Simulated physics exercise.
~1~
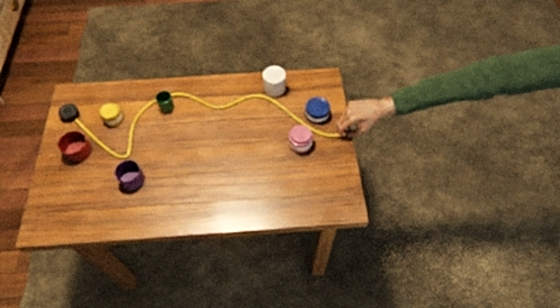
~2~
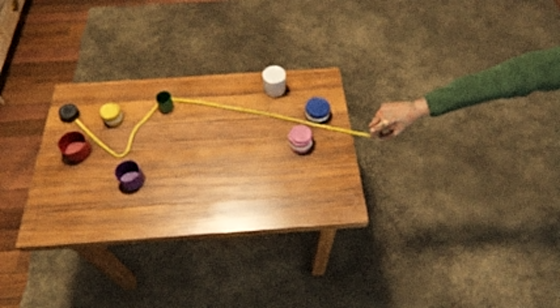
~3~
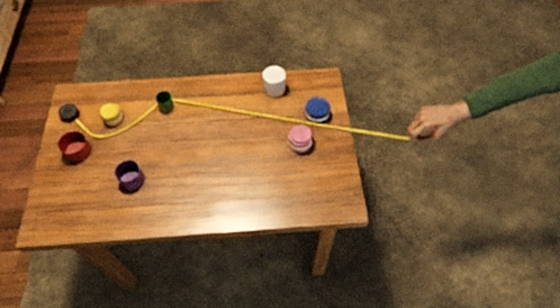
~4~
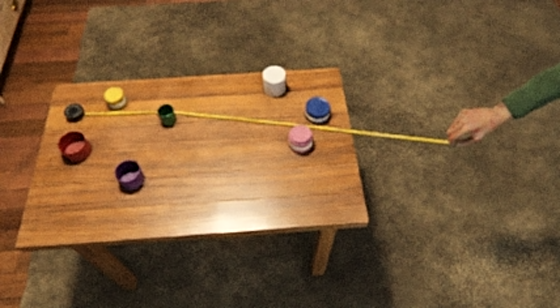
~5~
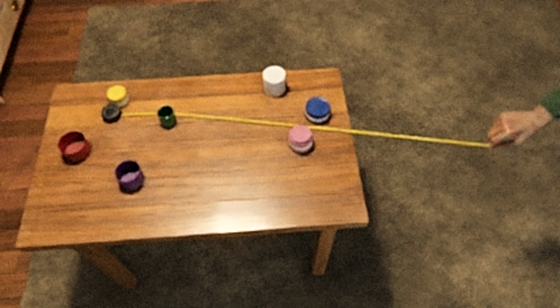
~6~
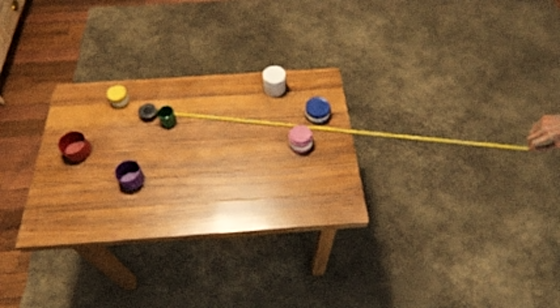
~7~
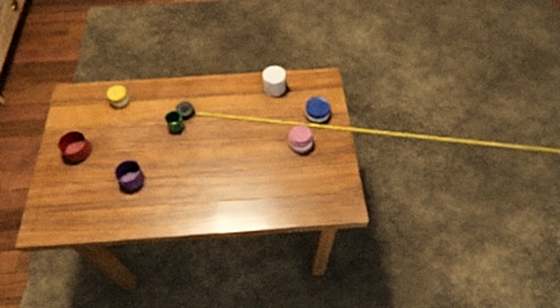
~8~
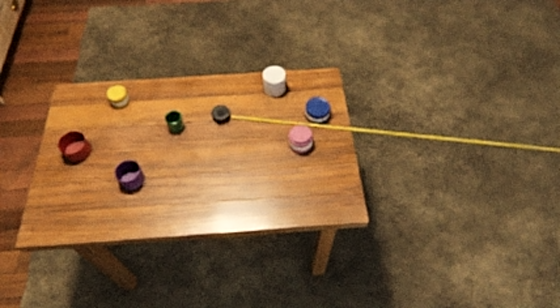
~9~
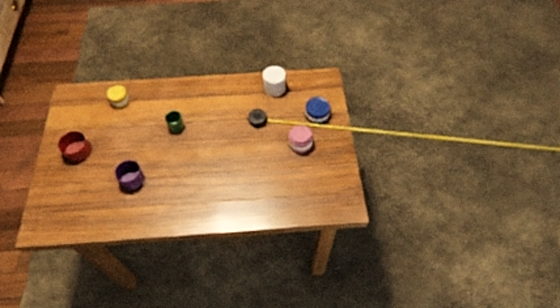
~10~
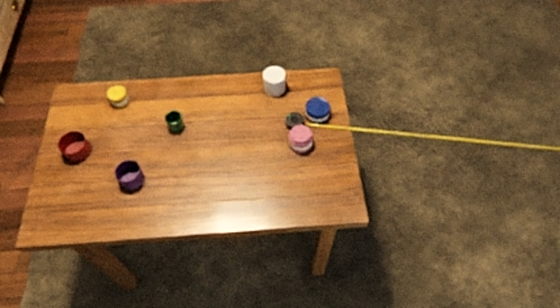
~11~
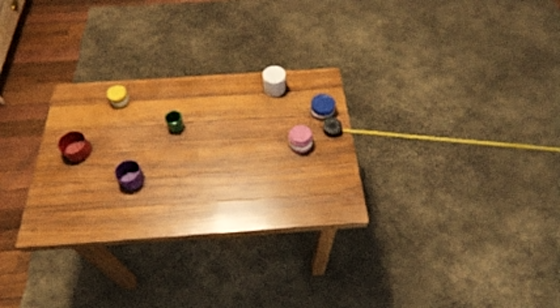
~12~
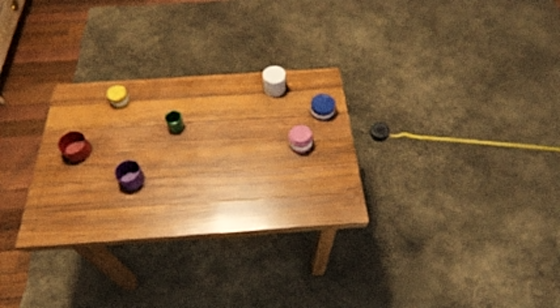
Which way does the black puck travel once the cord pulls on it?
It travels to the right, crossing the table and going past its right edge.
